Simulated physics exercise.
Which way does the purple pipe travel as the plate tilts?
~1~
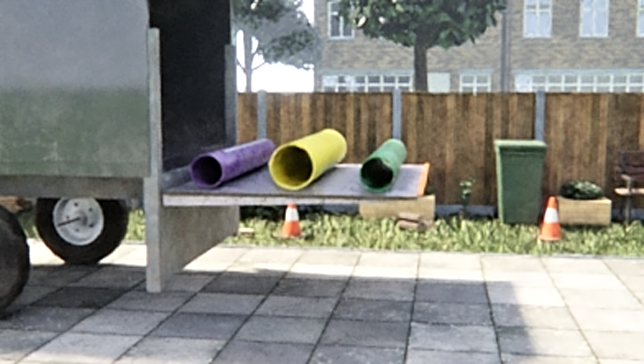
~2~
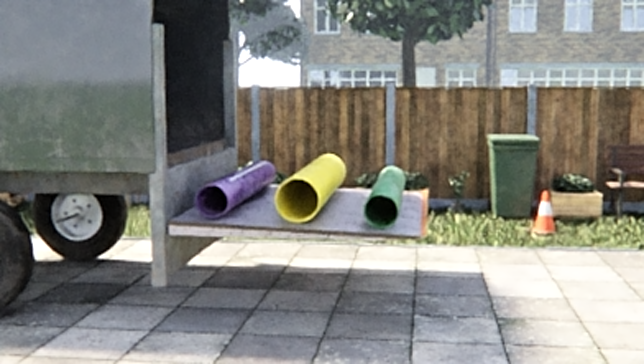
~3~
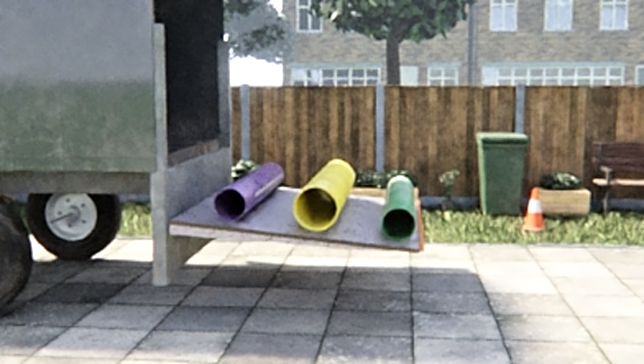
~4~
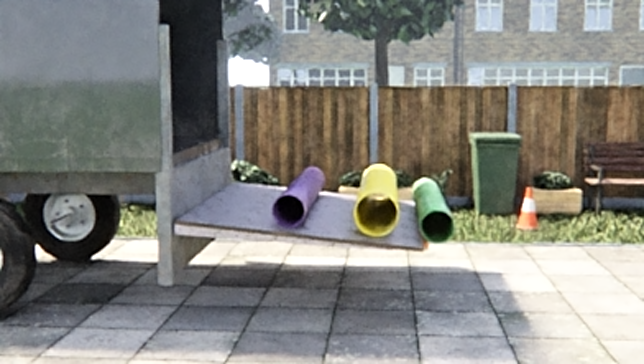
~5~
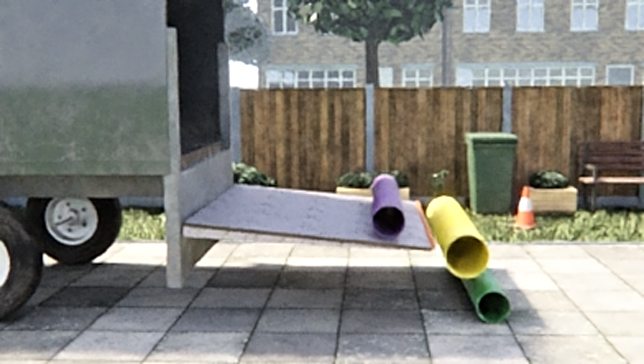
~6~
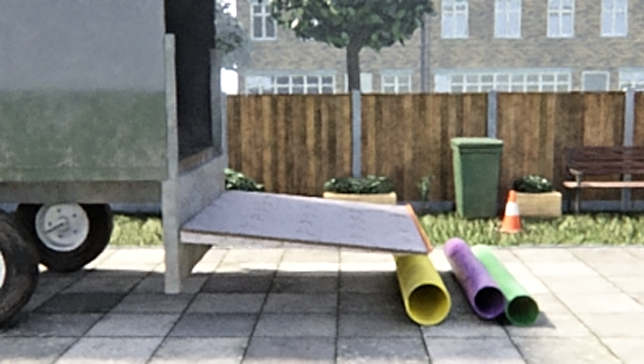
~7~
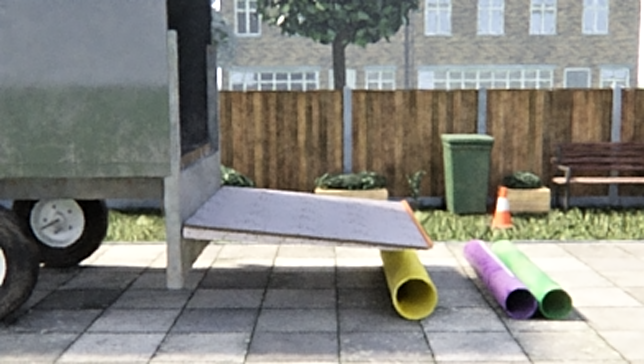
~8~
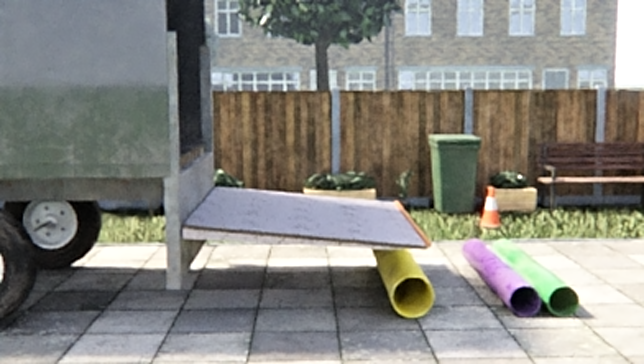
The purple pipe rolls to the right, going down the plate and off its outer edge onto the paving.
On a paved yard, three coloured pipes roll off a tilting lift plate and settle.
